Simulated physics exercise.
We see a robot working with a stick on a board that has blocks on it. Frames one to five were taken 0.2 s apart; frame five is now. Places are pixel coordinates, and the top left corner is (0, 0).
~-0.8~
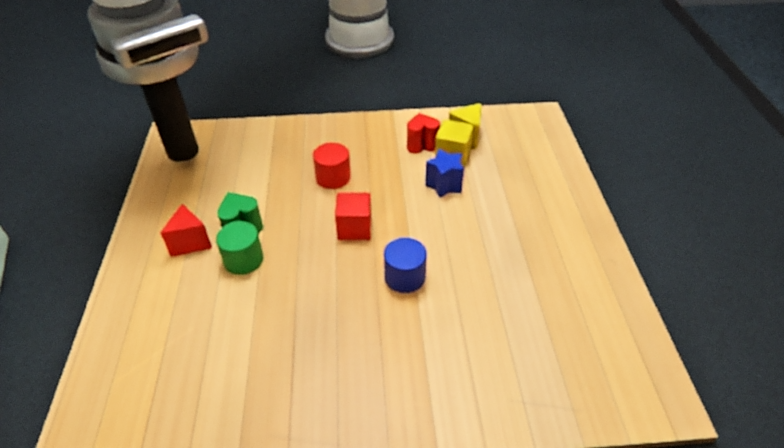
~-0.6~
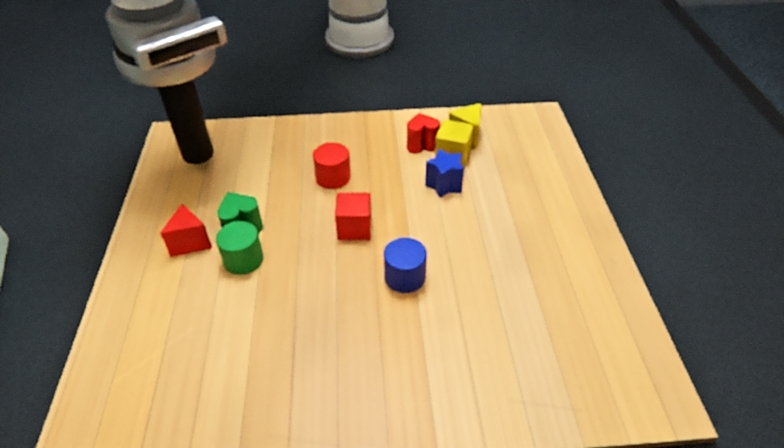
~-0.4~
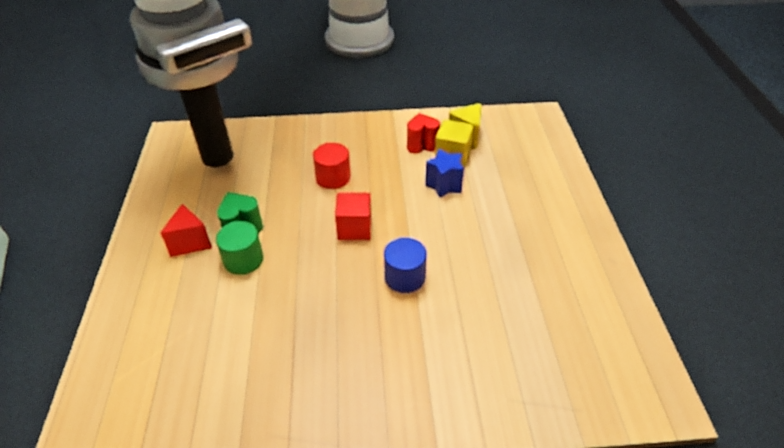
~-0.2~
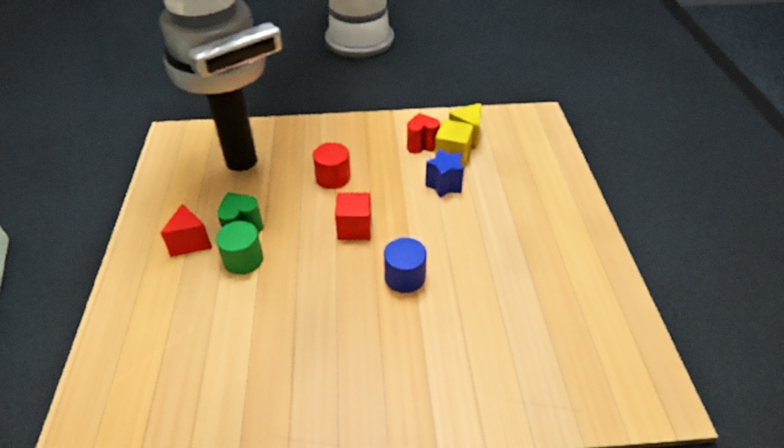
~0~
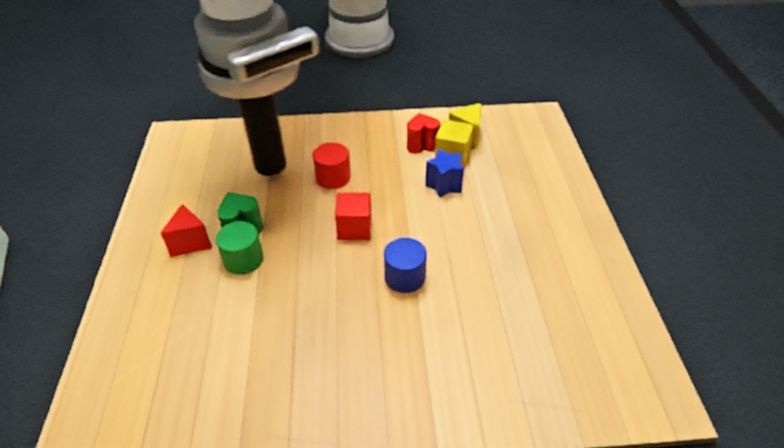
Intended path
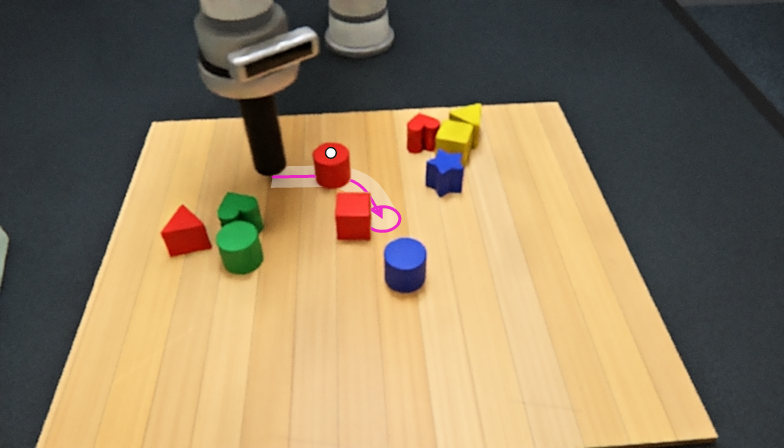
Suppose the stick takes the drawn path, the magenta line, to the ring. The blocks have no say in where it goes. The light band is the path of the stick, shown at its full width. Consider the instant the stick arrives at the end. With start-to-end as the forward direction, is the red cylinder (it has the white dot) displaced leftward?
In short: Yes.
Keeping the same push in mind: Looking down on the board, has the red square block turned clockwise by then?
Yes, I think so.
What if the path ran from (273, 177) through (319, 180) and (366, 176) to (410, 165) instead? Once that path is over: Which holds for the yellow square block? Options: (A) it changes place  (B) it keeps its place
The correct letter is A.
The drawn path runs from (273, 177) through (321, 176) and (362, 188) to (383, 219); the dot is on the red cylinder.
What follows on the original path. One third of the way, stick (321, 165); red cylinder (354, 153).
Two thirds of the way, stick (362, 176); red cylinder (395, 157).
At the end, stick (382, 208); red cylinder (398, 158); red square block (353, 210), turned 40° clockwise; blue cylinder not moved.
